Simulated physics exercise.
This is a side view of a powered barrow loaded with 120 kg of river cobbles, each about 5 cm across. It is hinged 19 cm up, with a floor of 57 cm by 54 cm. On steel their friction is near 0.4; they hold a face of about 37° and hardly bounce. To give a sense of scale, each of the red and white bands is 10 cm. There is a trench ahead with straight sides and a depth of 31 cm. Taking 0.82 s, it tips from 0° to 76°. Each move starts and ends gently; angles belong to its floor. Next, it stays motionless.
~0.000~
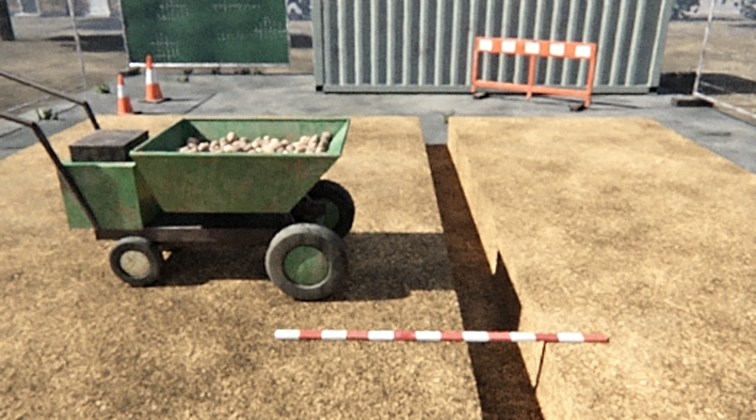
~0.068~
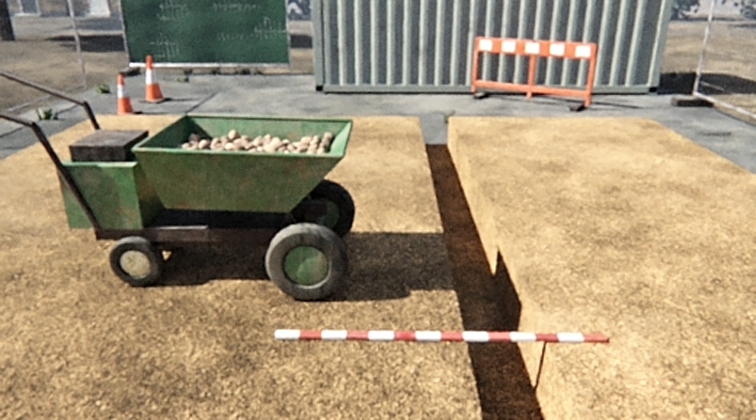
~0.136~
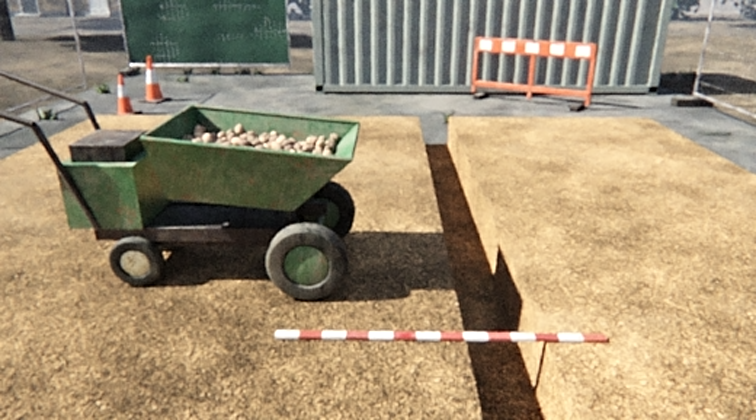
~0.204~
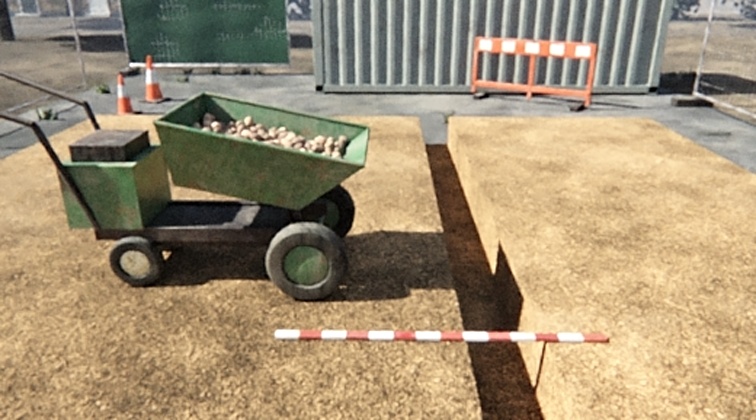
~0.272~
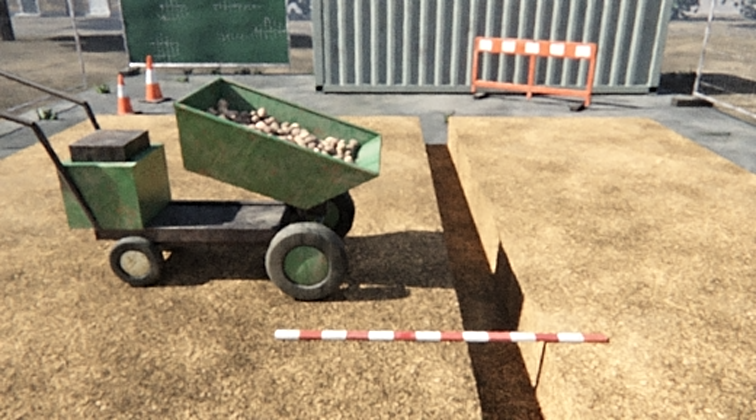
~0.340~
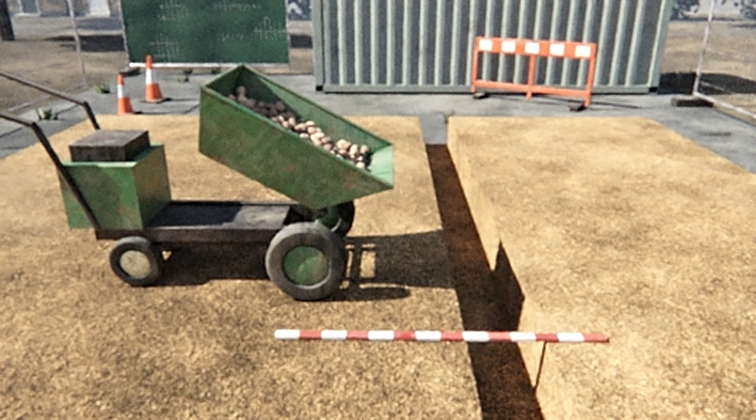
On a fenced work site, a green powered barrow's tray of cobbles rising at the left and tilting rightward beside a trench.
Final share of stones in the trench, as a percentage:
92 per cent.
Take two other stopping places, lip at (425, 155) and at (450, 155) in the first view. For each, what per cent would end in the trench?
I'd say some 30 per cent and some 10 per cent.
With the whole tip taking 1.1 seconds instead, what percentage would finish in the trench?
In that case some 90 per cent.
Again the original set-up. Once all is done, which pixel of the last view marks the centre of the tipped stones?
Centre estimate: Around (481, 305).
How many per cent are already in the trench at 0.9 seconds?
Some 30 per cent of the load by that point.
After 0.6 s the floor is at 65°; 100 % in the tray; the foremost stones are at (412, 210).
After 0.9 s the floor is at 76°; 59 % in the tray, 10 % short of the trench, 30 % in the trench; the foremost stones are at (500, 297).
After 1.3 s the floor is at 76°; 6 % in the tray, 13 % short of the trench, 81 % in the trench, 1 % past the trench; the foremost stones are at (546, 298).
After 3.2 s the floor is at 76°; 0 % in the tray, 8 % short of the trench, 92 % in the trench, 1 % past the trench; the foremost stones are at (589, 302).
